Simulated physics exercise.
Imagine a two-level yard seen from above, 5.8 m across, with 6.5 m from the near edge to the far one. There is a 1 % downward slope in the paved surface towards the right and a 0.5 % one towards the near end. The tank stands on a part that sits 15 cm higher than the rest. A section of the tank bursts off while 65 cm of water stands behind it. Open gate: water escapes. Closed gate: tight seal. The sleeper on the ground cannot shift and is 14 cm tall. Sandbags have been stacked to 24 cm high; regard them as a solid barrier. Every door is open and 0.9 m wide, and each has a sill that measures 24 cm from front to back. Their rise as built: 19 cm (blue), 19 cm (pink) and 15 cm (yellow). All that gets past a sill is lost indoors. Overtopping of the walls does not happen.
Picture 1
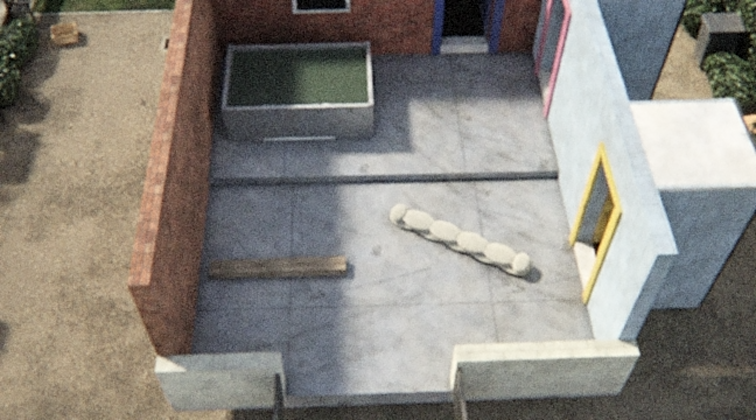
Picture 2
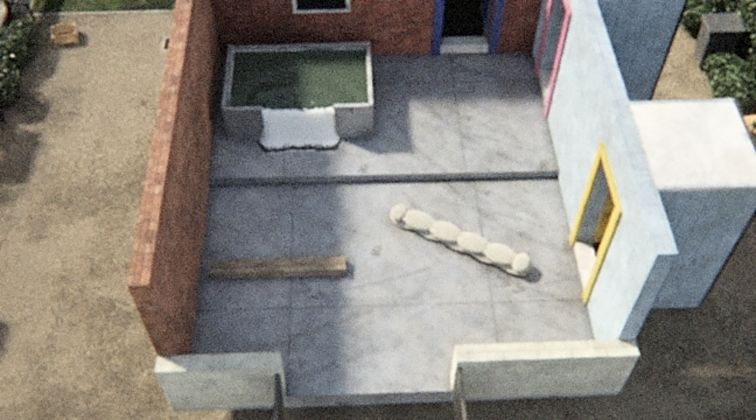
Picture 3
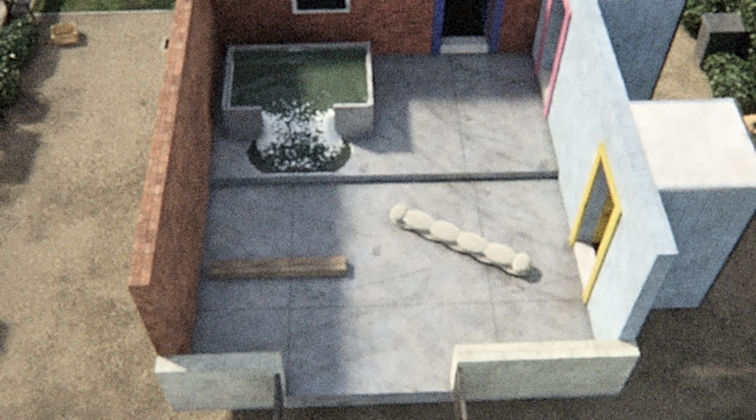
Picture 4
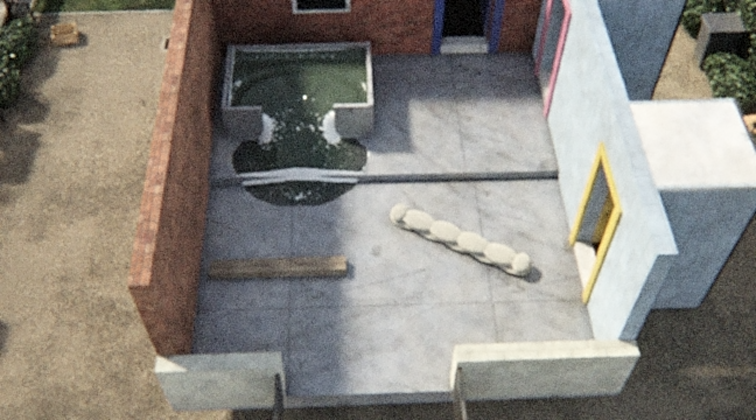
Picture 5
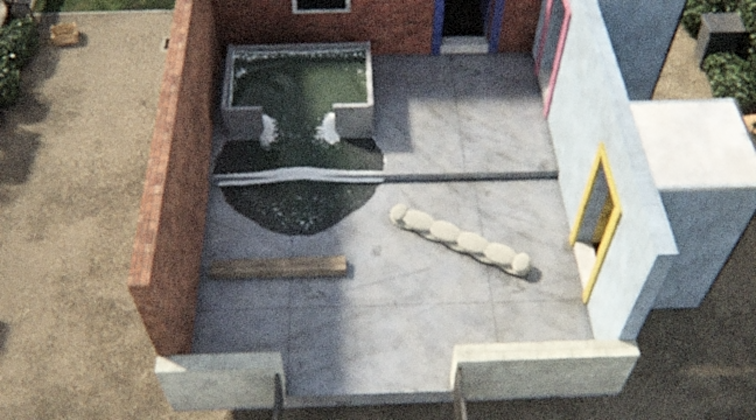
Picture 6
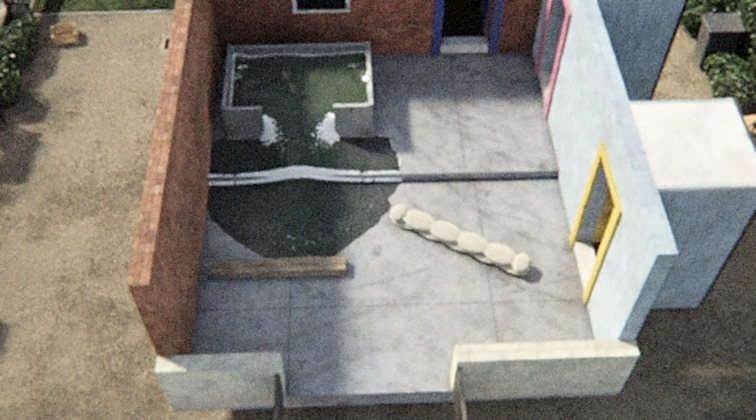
The clip opens on a walled yard with a tank of still, dark green water, a wooden beam and a row of sandbags. Part of the tank's front gives way and water pours out, spreads across the upper paving, drops over the step and fans out to the beam and the nearest sandbag.
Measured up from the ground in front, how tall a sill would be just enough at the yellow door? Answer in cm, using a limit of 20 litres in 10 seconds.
Close to 8.5 cm is just enough.
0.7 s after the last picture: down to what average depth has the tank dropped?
Roughly 39 cm.
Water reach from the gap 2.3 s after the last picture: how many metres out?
Around 6.2 m out.
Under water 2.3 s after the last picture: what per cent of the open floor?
I'd estimate about 50 percent.
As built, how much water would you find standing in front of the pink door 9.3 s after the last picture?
Roughly 0.0 cm deep.
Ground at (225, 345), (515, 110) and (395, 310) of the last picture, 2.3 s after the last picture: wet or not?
Going in order: Swamped, untouched, swamped.
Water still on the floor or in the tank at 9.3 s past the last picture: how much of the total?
I'd put it at about 78 per cent.
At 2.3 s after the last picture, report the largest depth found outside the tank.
Up to some 22 centimetres, I'd say.
Then, 0.7 s after the last picture water covers 35 % of the floor, deepest (33 cm) near (298, 142); it has not reached the yellow door.
Then, 2.3 s after the last picture water covers 50 % of the floor, deepest (22 cm) near (272, 262); it has not reached the yellow door.
Then, 9.3 s after the last picture water covers 60 % of the floor, deepest (18 cm) near (558, 183); 15 cm at the yellow door, 0 litres in over its 15 cm sill.
At the yellow door as built, the water peaked near 15 cm, 9.3 s after the last picture.
With a sill of 7.5 cm, 31 litres would have come in within the 10 s; with 10.5 cm, 7 litres. So under 20 litres takes about 8.5 cm.
